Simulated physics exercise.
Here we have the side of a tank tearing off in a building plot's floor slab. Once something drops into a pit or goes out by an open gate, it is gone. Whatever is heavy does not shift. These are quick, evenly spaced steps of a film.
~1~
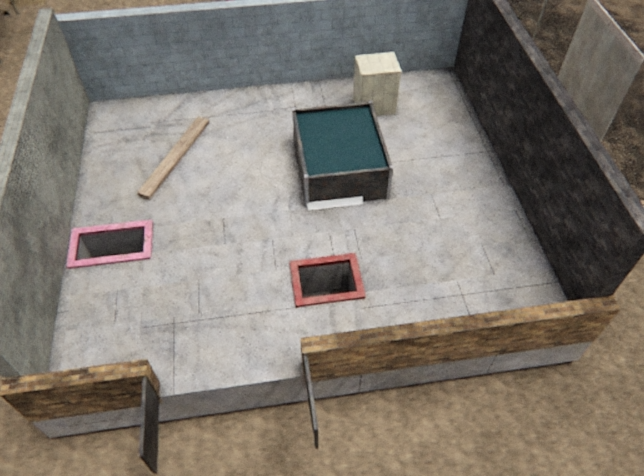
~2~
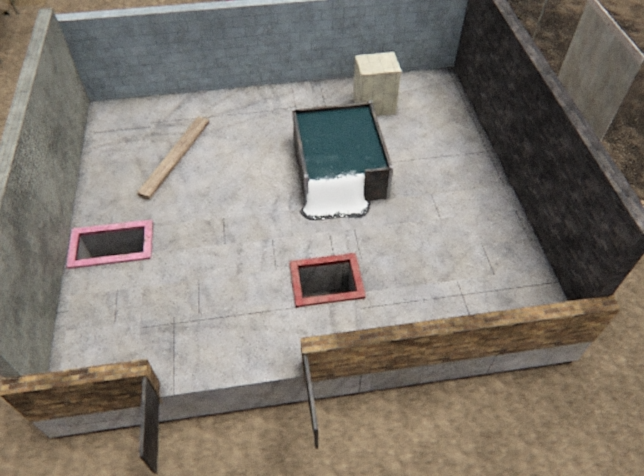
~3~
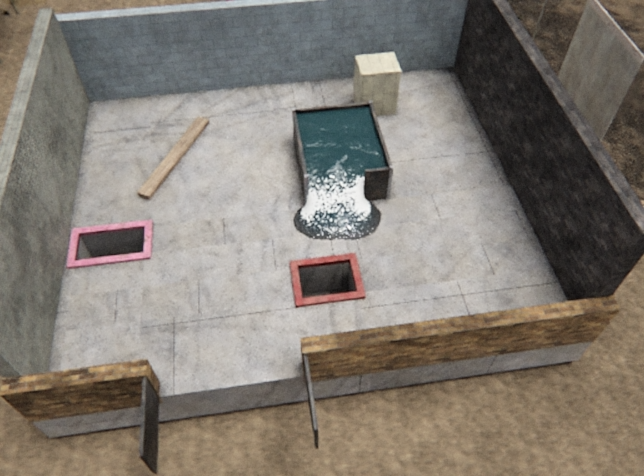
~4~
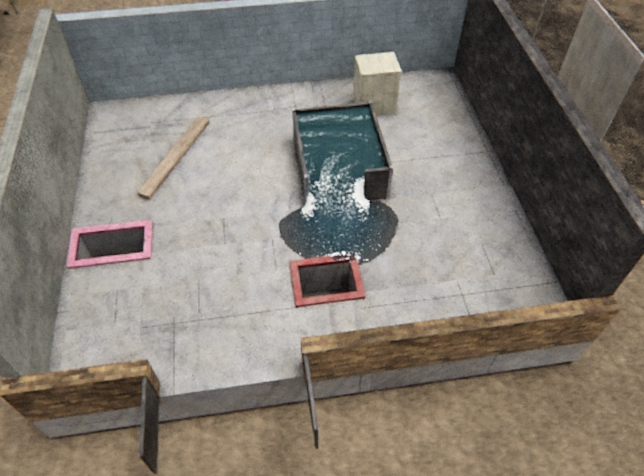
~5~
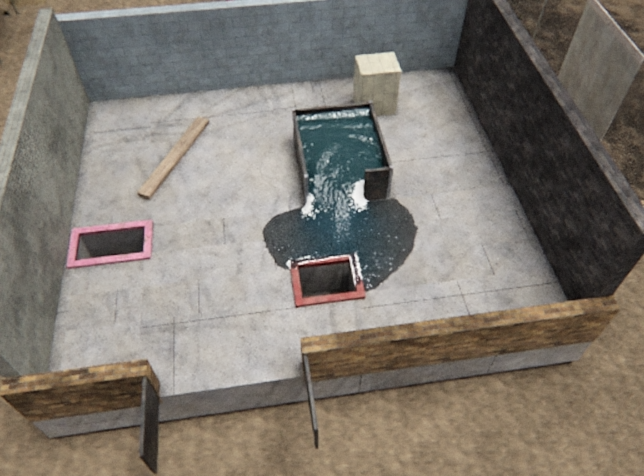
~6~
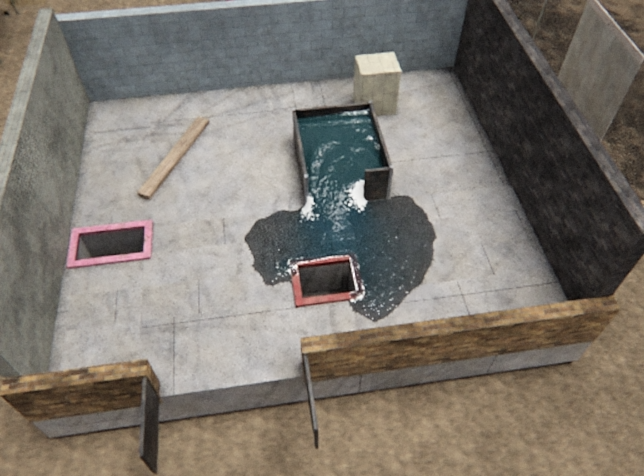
On a walled concrete floor slab with pink-rimmed and red-rimmed pits, a tank of dark teal water stands full and still. Its near side gives way and white, foaming water pours out, spreading across the slab in a widening dark pool that reaches the red-rimmed pit and wraps around its edges.
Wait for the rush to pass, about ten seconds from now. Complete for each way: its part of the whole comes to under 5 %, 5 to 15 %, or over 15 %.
The gate's part comes to 5 to 15 %; the red pit's part comes to over 15 %; the pink pit's part comes to under 5 %.
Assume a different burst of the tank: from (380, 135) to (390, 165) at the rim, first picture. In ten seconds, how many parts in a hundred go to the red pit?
Red: 2 %.
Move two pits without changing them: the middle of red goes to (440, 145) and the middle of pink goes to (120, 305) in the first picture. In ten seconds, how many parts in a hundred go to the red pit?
Result - red pit, 2 in a hundred.
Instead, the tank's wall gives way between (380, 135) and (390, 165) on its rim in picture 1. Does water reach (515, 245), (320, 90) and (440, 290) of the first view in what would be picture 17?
The first would be drenched, the second still unwetted and the third still unwetted.
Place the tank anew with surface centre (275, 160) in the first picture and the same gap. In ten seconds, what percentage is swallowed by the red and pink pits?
Red 20 %, pink 2 %.
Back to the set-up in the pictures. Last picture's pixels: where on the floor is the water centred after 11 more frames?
Point: (348, 223).
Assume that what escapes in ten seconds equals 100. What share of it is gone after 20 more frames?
Roughly 70 %.
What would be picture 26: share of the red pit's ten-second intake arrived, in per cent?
Roughly 80 percent.
A moment on, water covers 15 % of the floor; the gate 0 %, the red pit 12 %, the pink pit 0 %.
Next, water covers 25 % of the floor; the gate 1 %, the red pit 20 %, the pink pit 0 %.
Then, water covers 30 % of the floor; the gate 4 %, the red pit 27 %, the pink pit 0 %.
Later, water covers 50 % of the floor; the gate 6 %, the red pit 33 %, the pink pit 0 %.
In the end, water covers 60 % of the floor; the gate 8 %, the red pit 34 %, the pink pit 0 %.
